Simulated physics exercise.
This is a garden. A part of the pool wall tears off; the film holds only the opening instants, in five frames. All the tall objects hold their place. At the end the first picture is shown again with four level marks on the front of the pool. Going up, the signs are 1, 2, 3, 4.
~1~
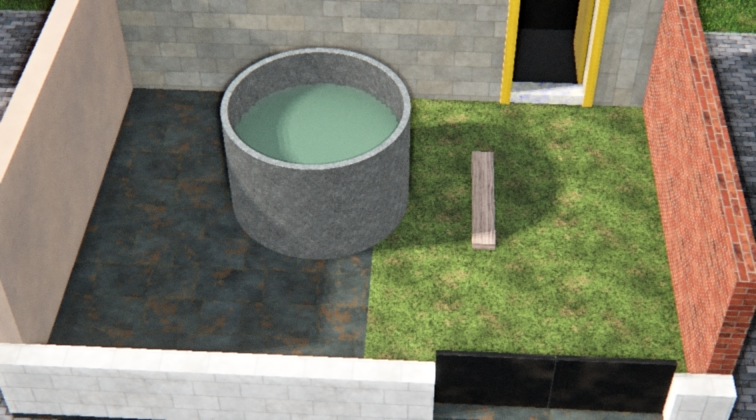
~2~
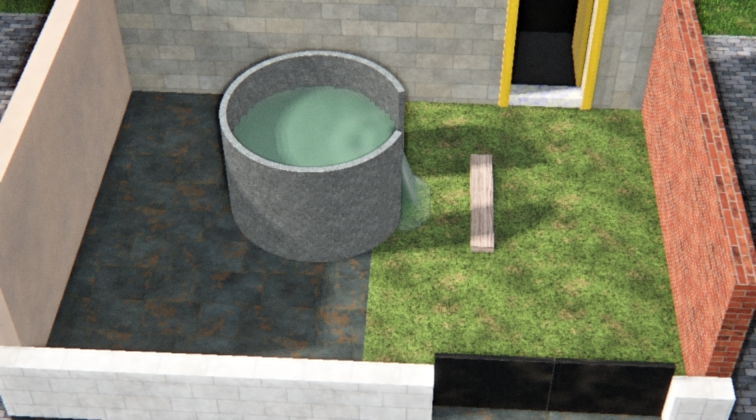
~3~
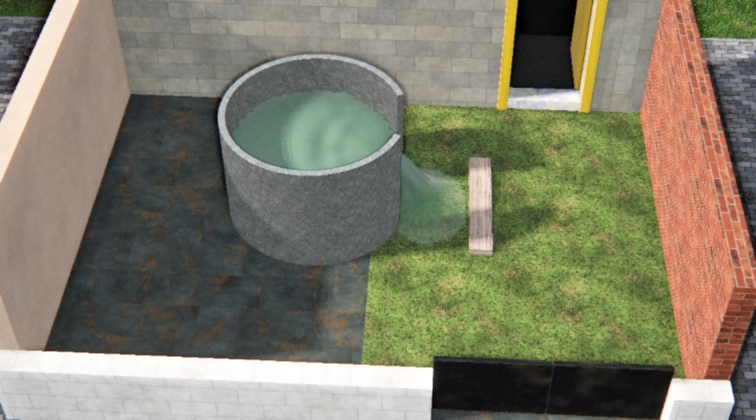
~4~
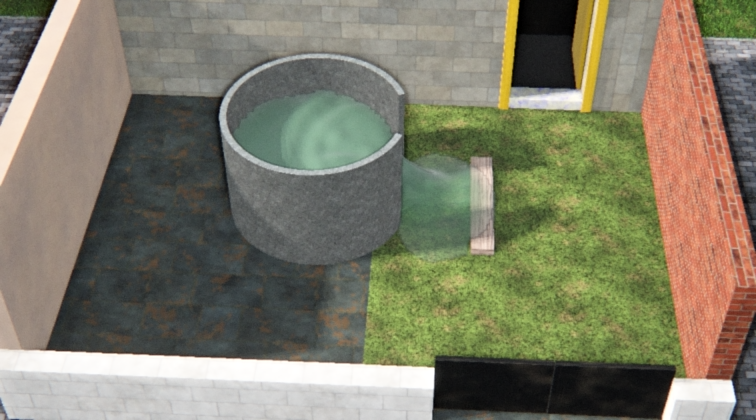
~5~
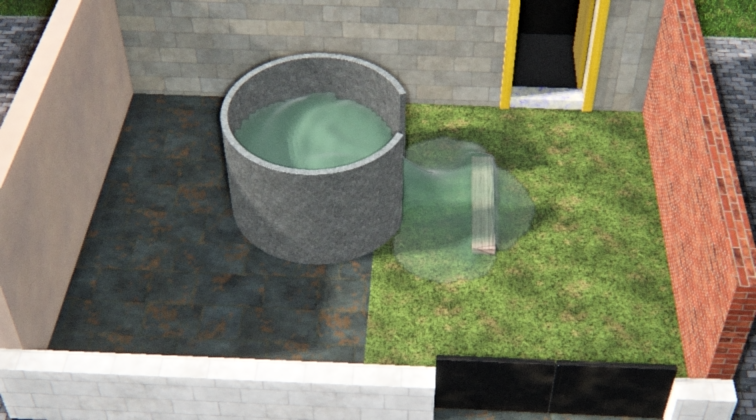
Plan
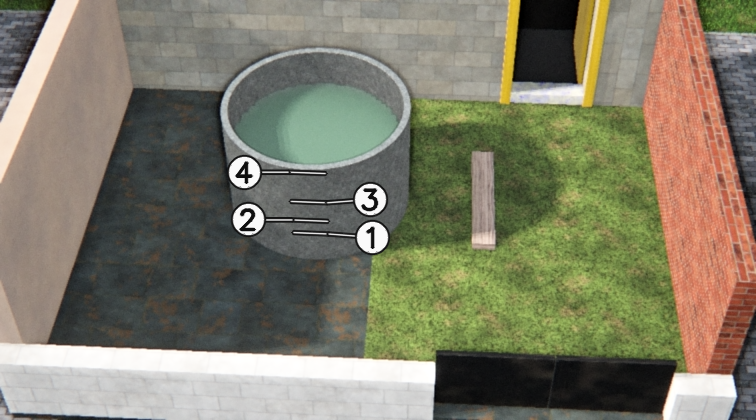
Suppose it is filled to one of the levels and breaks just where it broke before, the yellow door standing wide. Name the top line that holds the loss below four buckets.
3 is the one.
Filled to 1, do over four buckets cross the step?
No, that is safe.
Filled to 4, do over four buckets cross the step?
Yes.
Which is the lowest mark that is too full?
The answer is 4.
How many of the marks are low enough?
Three of the four.
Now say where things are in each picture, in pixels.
The first frame shows water in the pool at rest, its middle at (317, 135); foot of the yellow doorway at (546, 104); shut gate at (554, 364).
In the second frame, 1 % of the ground under water, visible out to (406, 224).
In the third frame, 3 % of the ground under water, visible out to (464, 211).
In the fourth frame, 5 % of the ground under water, visible out to (465, 249).
In the fifth frame, 9 % of the ground under water, visible out to (525, 213).
In white, 1 at (310, 233); 2 at (310, 220); 3 at (308, 202); 4 at (307, 172); from the bottom up 1, 2, 3, 4.
Choosing 1, nothing gets over.
Choosing 2, nothing gets over.
Choosing 3, a splash gets over, under a bucket.
Choosing 4, about 9 bucketfuls get in.
